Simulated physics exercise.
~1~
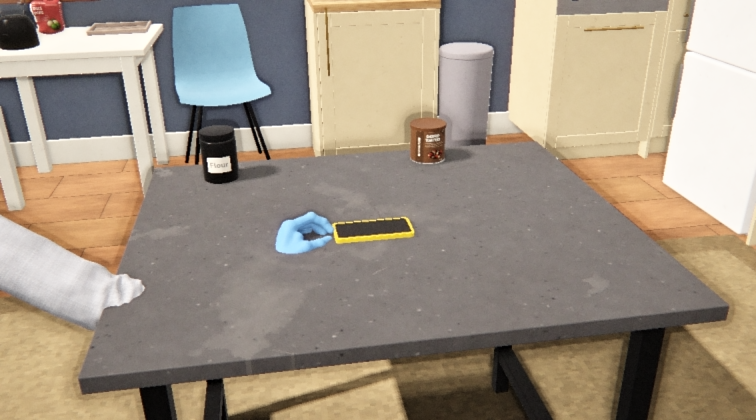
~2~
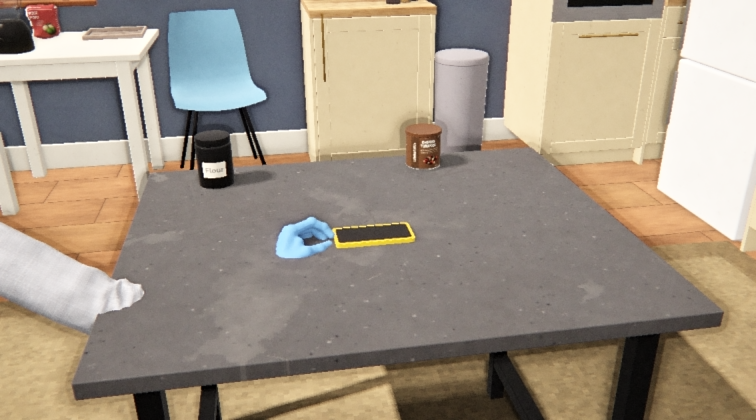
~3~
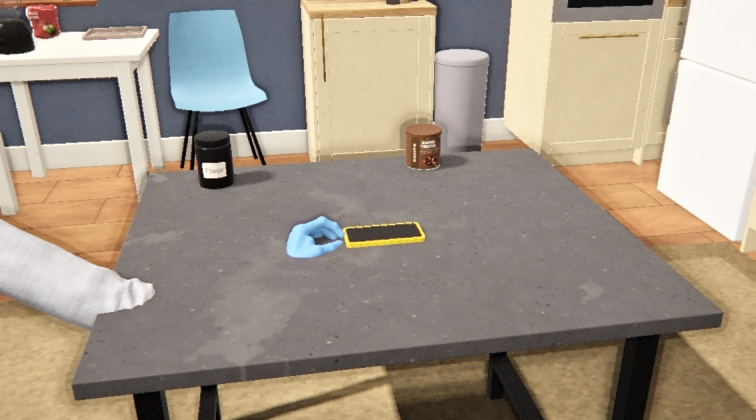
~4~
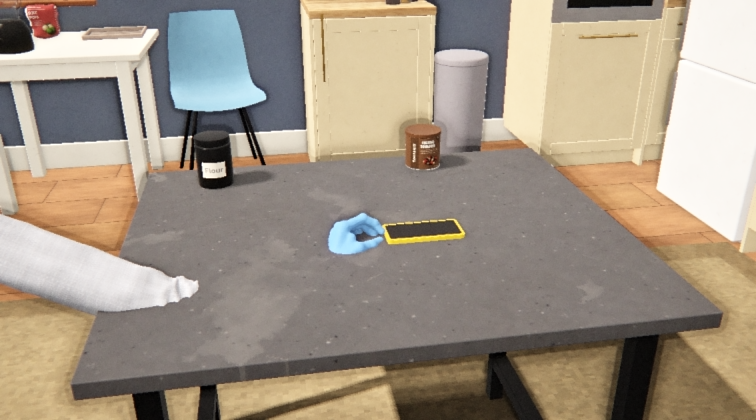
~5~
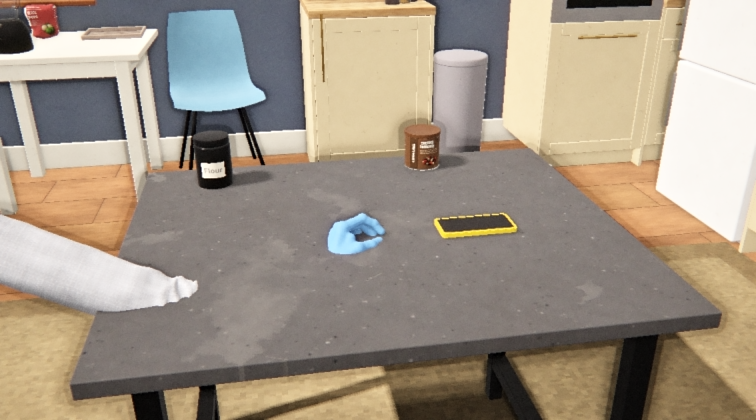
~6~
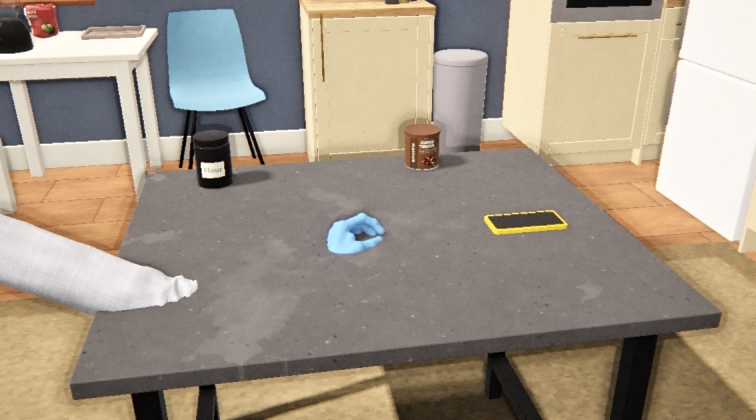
A blue-gloved hand nudged a yellow-edged phone to the right across a dark table, then stayed still while the phone kept sliding away from it, past a brown tin standing near the back.
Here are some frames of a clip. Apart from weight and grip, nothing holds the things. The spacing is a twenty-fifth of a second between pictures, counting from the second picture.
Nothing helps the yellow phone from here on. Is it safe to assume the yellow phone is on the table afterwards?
It overshoots the table.
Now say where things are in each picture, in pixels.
The first frame shows under the hand; yellow phone (373, 230).
The second frame shows under the hand; yellow phone (373, 235).
The third frame shows under the hand; yellow phone (383, 235).
The fourth frame shows yellow phone (423, 231).
The fifth frame shows yellow phone (475, 225) shifted about its own width.
The sixth frame shows yellow phone (525, 222) shifted about its own width.
Then, 0.10 s on from there, yellow phone now off the table.
Then, 0.30 s on from there, things are still on the move.
Then, 0.40 s on from there, as before.
In the end, off the table, yellow phone.
